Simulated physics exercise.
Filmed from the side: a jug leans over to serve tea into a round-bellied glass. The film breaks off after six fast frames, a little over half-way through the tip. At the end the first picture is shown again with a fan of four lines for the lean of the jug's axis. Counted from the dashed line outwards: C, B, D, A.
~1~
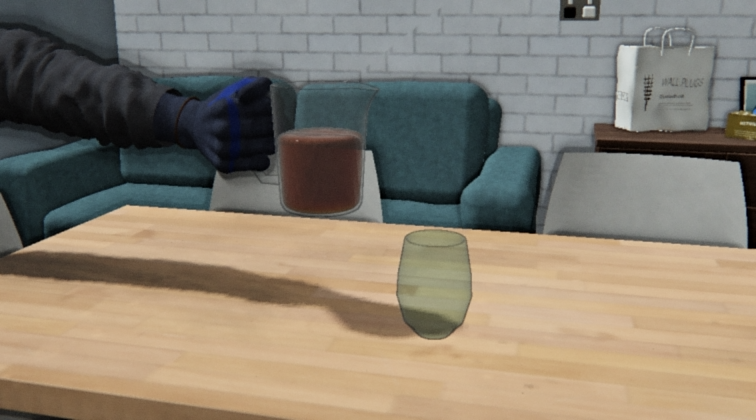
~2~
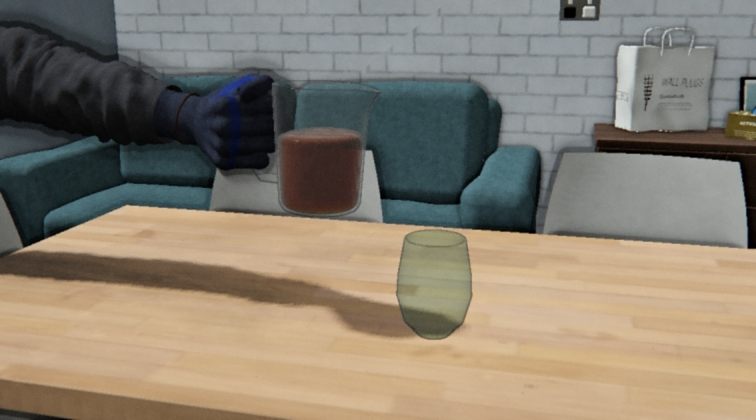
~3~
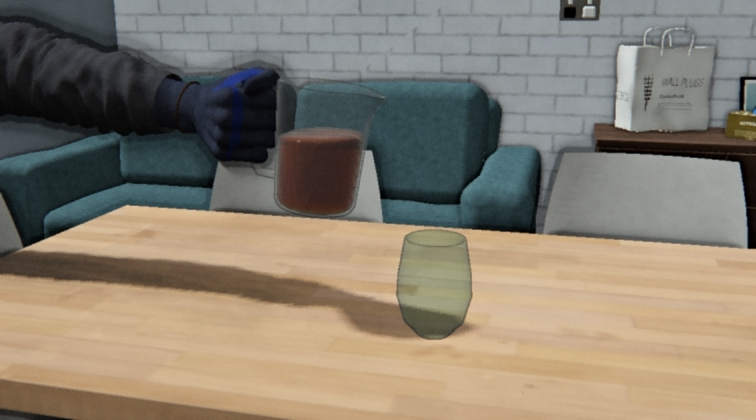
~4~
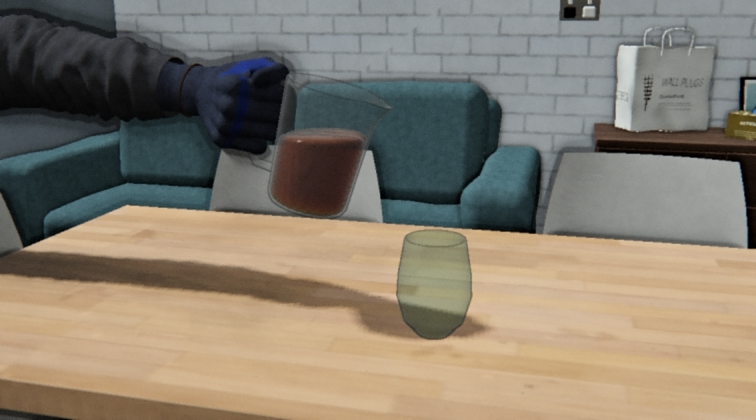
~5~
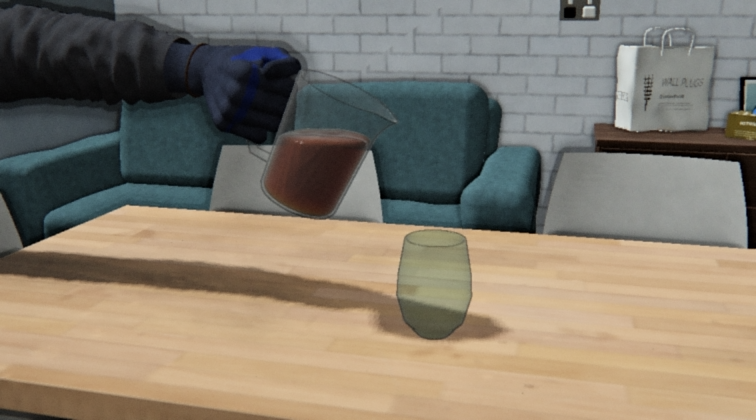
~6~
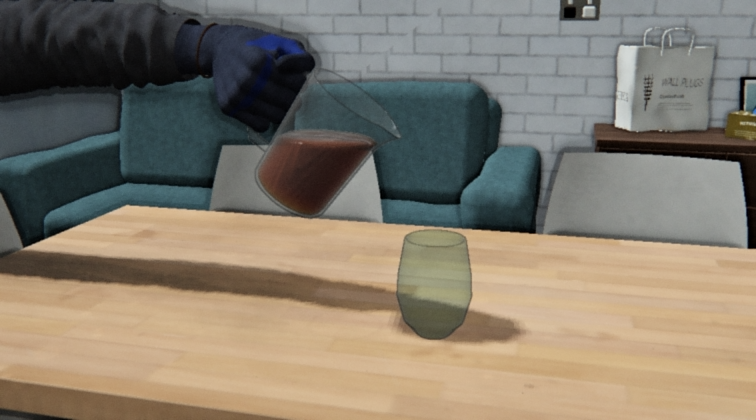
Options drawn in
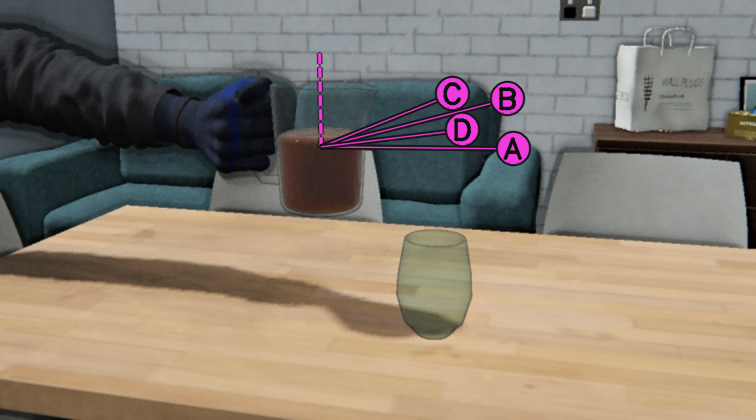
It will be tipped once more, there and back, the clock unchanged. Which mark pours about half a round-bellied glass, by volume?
Choose B.
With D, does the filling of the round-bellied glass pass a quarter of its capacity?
Yes, clearly.
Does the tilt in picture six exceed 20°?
Yes, it does.
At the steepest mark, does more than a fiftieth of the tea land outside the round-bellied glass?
Yes.
On the marked copy, A at (496, 148); B at (491, 103); C at (437, 100); D at (445, 132).
For tilt A, the round-bellied glass ends with about 72 % of what it can hold; 18 % of the tea is spilt.
For tilt B, the round-bellied glass ends with about 53 % of what it can hold; 5 % of the tea is spilt.
For tilt C, the round-bellied glass ends with about 38 % of what it can hold.
For tilt D, the round-bellied glass ends with about 62 % of what it can hold; 13 % of the tea is spilt.
